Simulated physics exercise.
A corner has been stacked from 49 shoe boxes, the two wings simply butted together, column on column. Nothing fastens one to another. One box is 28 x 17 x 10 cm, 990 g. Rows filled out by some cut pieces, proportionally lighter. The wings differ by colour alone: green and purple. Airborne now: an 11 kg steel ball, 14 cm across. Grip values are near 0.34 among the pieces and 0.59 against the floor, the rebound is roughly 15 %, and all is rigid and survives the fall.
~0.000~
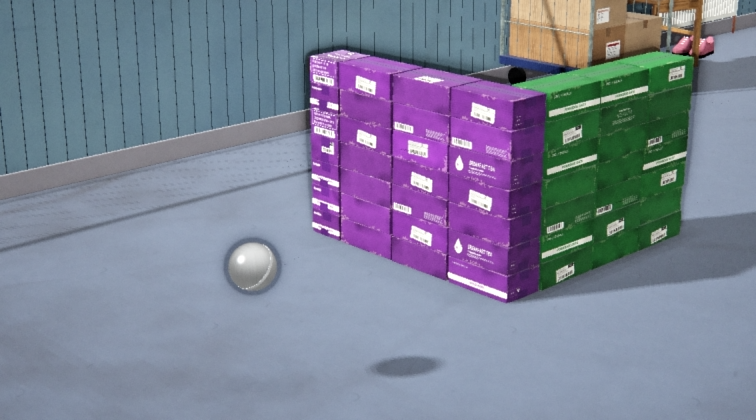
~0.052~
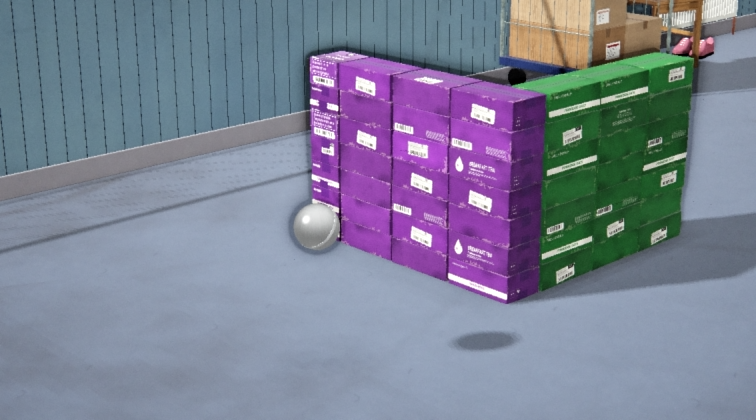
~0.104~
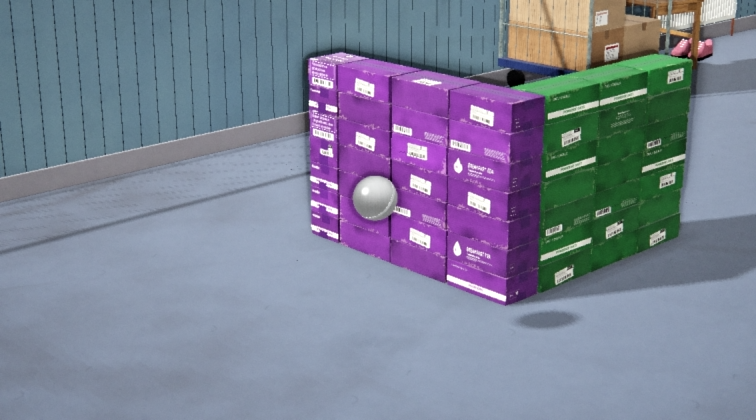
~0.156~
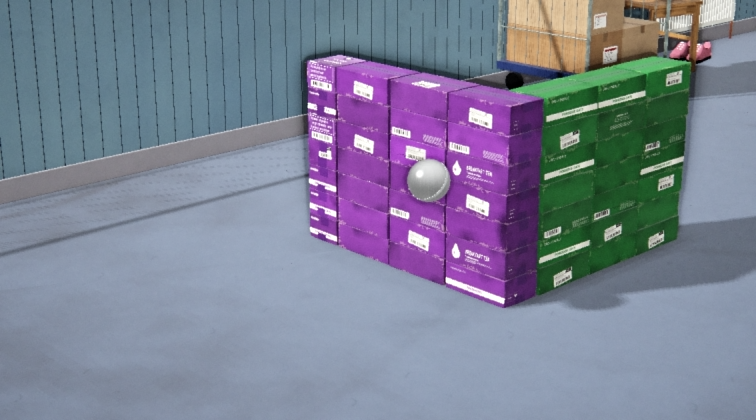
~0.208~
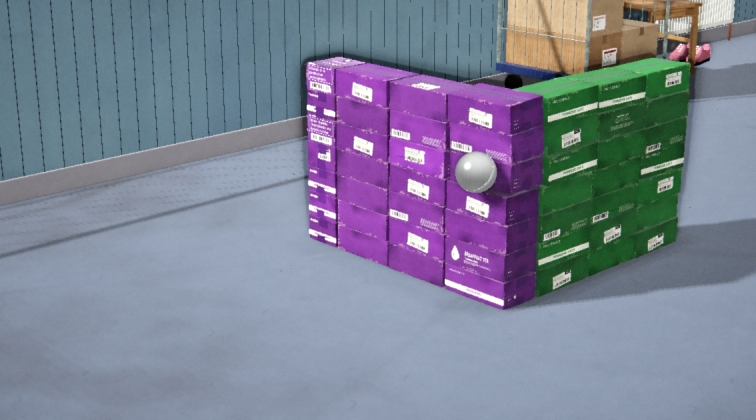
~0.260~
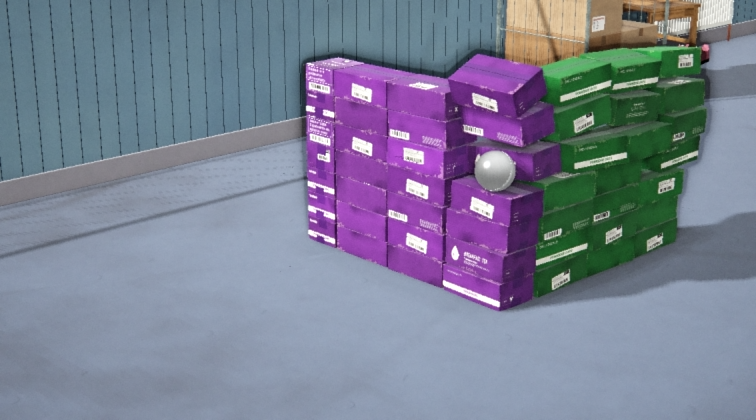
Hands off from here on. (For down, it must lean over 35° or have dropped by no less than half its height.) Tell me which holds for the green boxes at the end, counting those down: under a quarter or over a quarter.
For the green boxes, over a quarter of them.
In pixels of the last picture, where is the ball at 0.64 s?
My estimate is roughly (578, 149).
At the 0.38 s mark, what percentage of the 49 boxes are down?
0 %.
By 0.38 s, ball still moving; none of the 21 green boxes down (1 of 49 in all colours); top green box tilted 10°; top purple box moved 8 mm.
By 0.64 s, ball still moving; 10 of the 21 green boxes down (11 of 49 in all colours); top green box tilted 51°, 12 cm lower; top purple box moved 8 mm.
By 1.12 s, ball still moving; 10 of the 21 green boxes down (13 of 49 in all colours); top green box upside down; top purple box moved 9 mm.
When it is over (2.3 s), ball rolling away; 10 of the 21 green boxes down (13 of 49 in all colours); top green box upside down; top purple box moved 8 mm. That is 48 per cent. In pixels of the last frame, middles, top purple box near (375, 85).
